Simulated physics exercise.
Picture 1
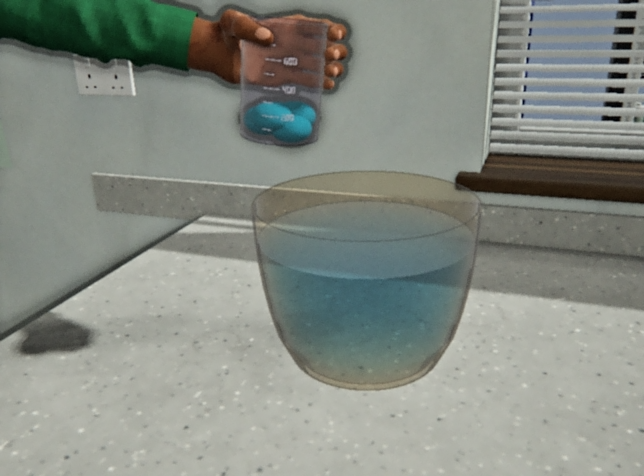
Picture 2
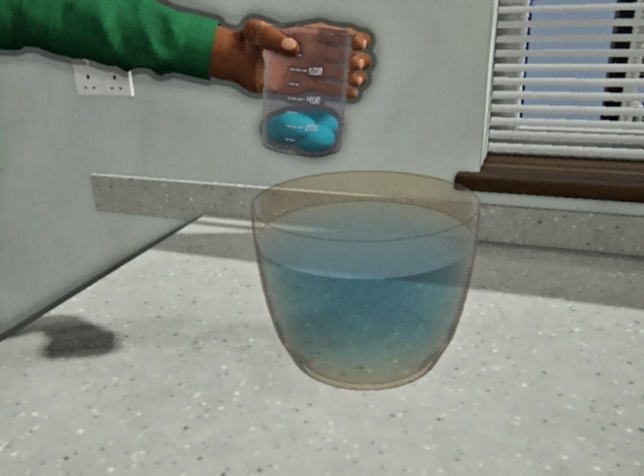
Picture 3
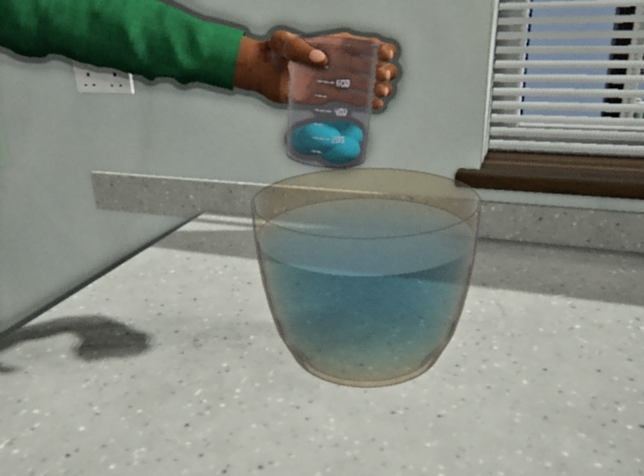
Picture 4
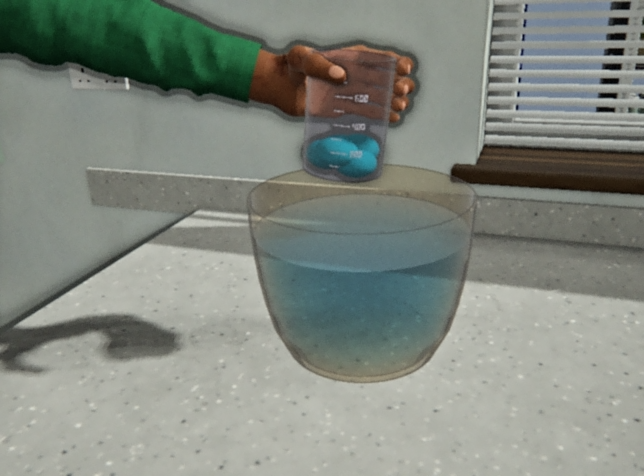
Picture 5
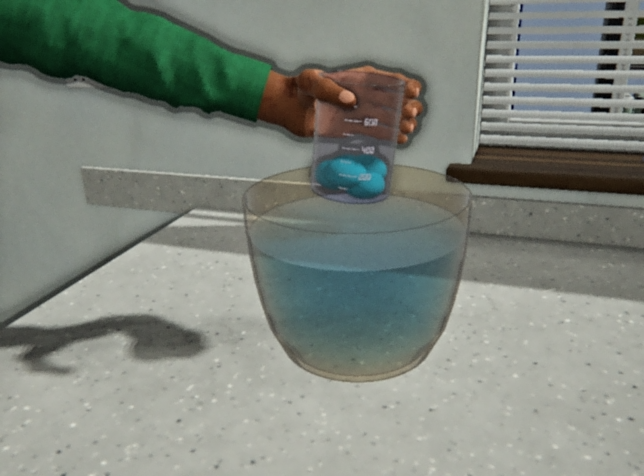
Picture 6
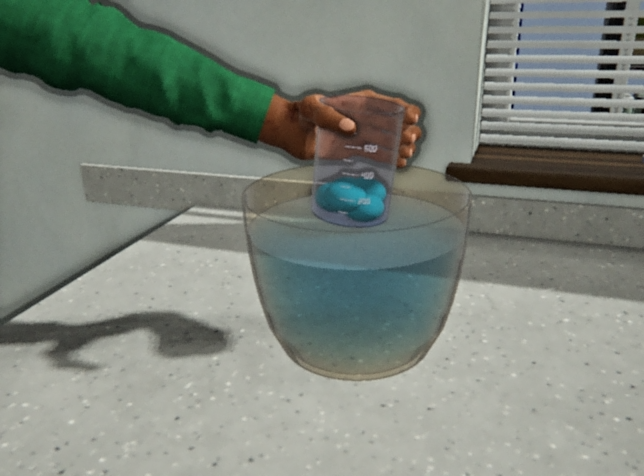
A hand in a green sleeve held an upright clear beaker with something blue inside, moved it right and lowered it toward the water in a large see-through tub on a speckled counter.
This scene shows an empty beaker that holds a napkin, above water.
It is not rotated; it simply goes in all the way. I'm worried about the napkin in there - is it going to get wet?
Sodden.
Shortly, the beaker enters the water.
Then, water pours in as the air escapes.
At the finish, the beaker is under, flooded, and the napkin is wet.
